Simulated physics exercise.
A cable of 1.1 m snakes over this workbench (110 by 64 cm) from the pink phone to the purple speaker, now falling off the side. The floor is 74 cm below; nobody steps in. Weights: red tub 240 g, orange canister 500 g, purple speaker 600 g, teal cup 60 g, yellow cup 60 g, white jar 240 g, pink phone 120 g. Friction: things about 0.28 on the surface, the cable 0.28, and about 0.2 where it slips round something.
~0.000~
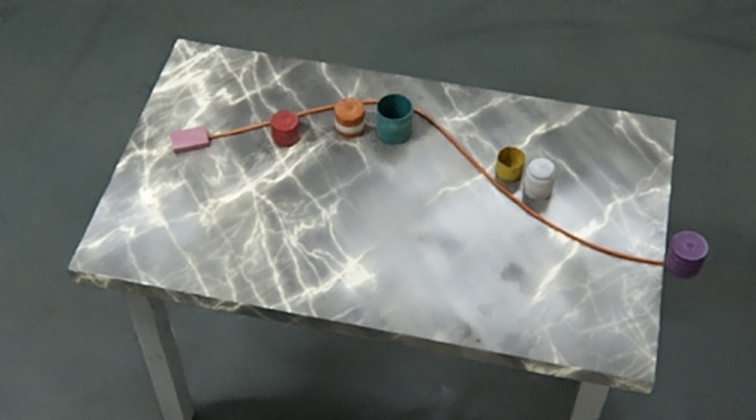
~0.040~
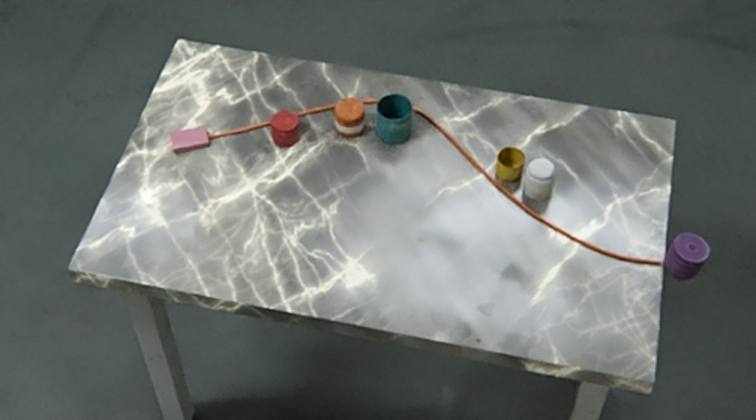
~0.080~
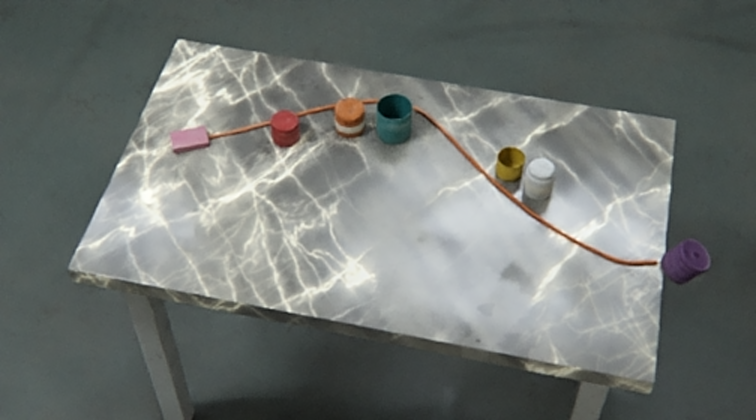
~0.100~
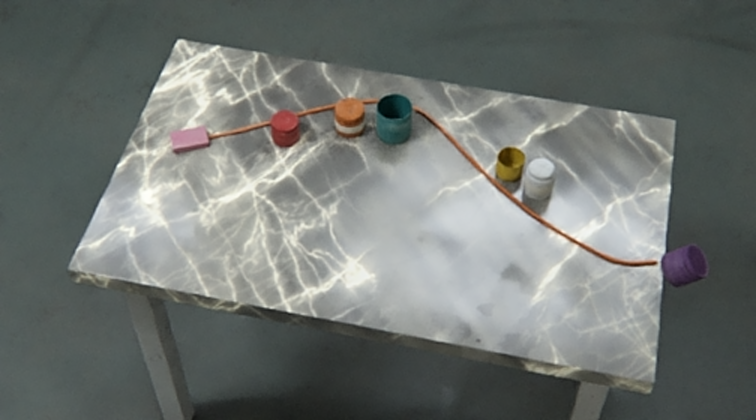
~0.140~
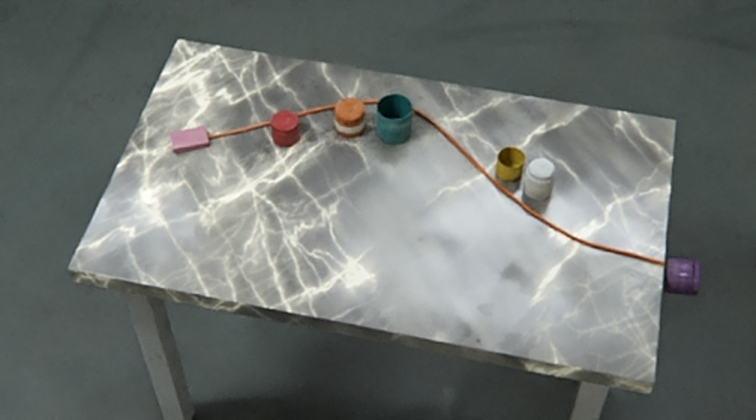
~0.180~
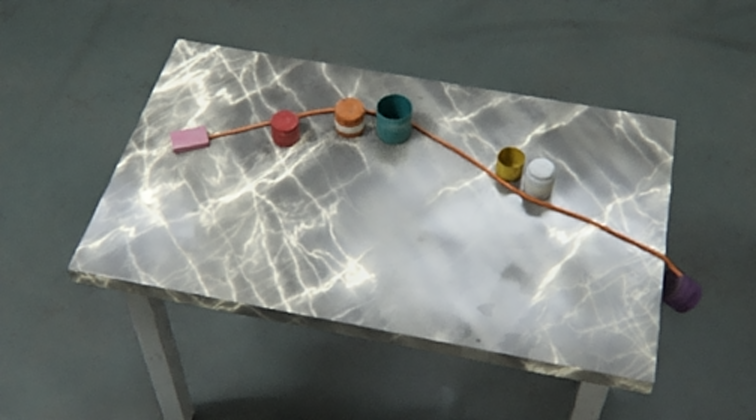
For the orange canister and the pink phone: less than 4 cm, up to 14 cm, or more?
The orange canister barely shifts, the pink phone travels a long way.
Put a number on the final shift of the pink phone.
Pink phone off the top.
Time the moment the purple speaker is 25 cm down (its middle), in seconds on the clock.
About: 0.30 s.
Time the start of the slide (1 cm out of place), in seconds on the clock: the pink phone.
Pink phone 0.22 s.
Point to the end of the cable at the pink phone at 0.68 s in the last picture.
At about (621, 154).
At 0.4 s, the cable's tail end at (386, 108); pink phone 38 cm off its start, orange canister 2 cm off its start, teal cup 24 cm off its start.
At 0.7 s, the cable's tail end at (621, 154); pink phone 92 cm off its start, orange canister 2 cm off its start, teal cup 32 cm off its start.
At 0.9 s, the cable has left the top; pink phone over the edge, orange canister 2 cm off its start at (350, 115), yellow cup over the edge.
At 1.2 s, the cable has left the top; pink phone over the edge, orange canister 2 cm off its start, yellow cup over the edge.
At 2.4 s, the cable has left the top; pink phone over the edge, orange canister 2 cm off its start at (350, 115), yellow cup over the edge, white jar over the edge.
